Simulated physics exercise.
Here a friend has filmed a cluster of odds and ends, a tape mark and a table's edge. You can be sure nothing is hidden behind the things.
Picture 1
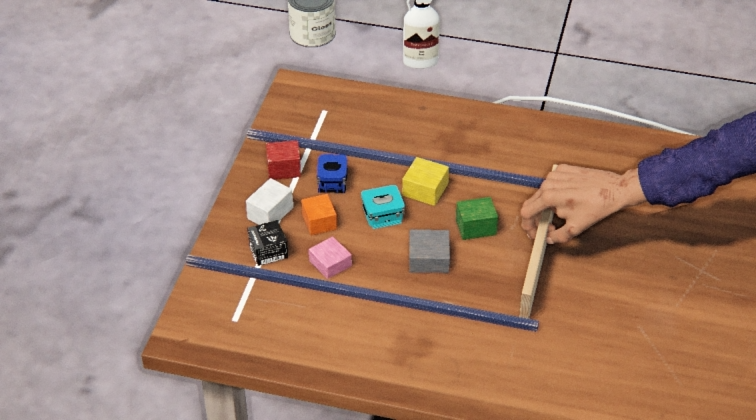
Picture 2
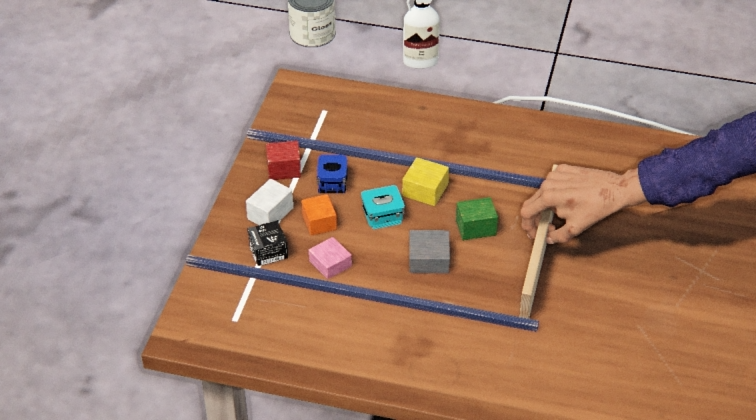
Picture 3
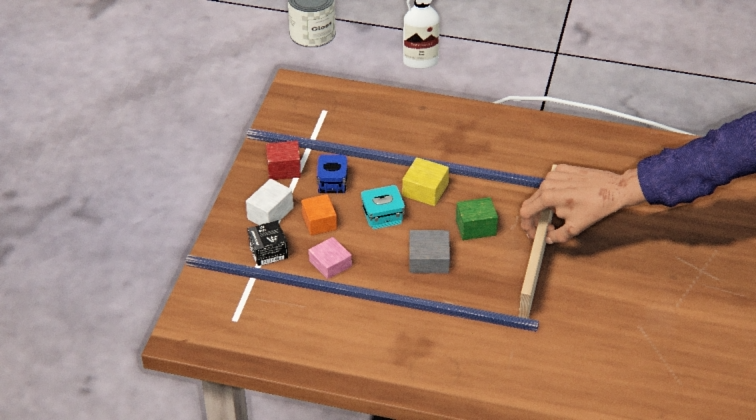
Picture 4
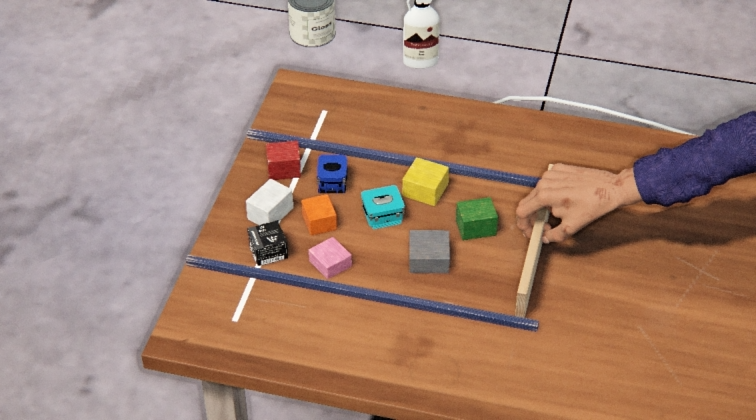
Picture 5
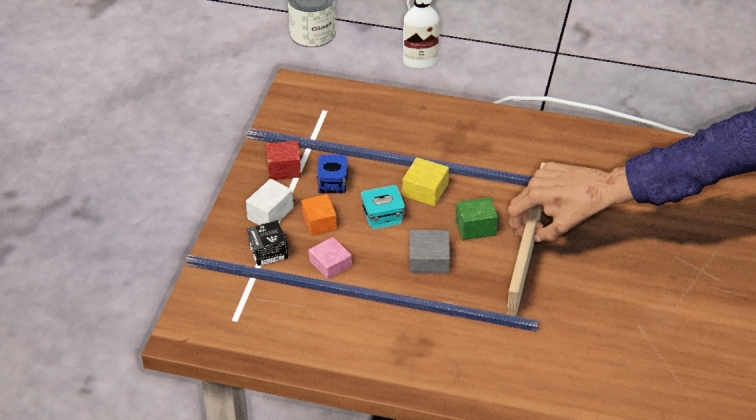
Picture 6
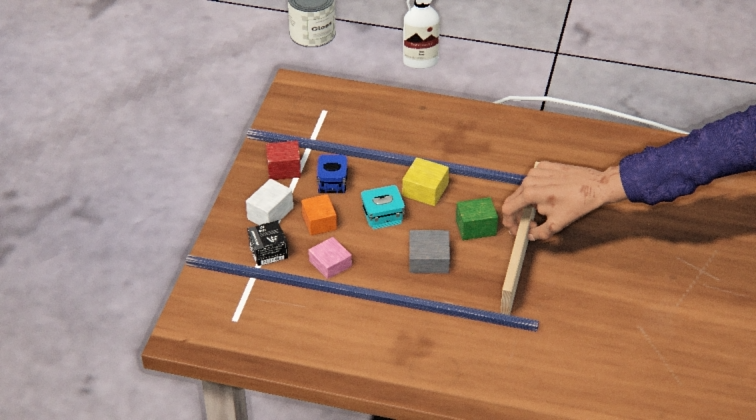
The footage shows a hand holding a wooden board upright at the right of scattered coloured blocks between two blue rods on a wooden table; the board stays nearly still, then slides slightly left while the blocks remain in place.
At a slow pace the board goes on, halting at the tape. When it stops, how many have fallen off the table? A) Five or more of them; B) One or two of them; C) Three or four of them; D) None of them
One or two of them.
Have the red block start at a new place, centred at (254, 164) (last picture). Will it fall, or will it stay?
From that start, the object then does not stay.
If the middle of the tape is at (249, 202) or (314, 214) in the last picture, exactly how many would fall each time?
The first gives 6 and the second gives 0.
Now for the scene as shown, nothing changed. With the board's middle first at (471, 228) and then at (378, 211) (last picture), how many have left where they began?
Counting first: 1, next 6.
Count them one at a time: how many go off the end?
In all, 2 of them.
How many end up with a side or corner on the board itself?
It adds up to 4.
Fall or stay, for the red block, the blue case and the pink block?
So: The red block does not stay, the blue case remains in place, the pink block remains in place.
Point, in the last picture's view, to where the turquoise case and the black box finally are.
Turquoise case: (238, 180); black box: (213, 233).
Early on, none off yet; red block at rest near (284, 161); white block at rest near (270, 204); black box at rest near (268, 243).
Finally, the number that fall off is one or two; lost, white block and red block.
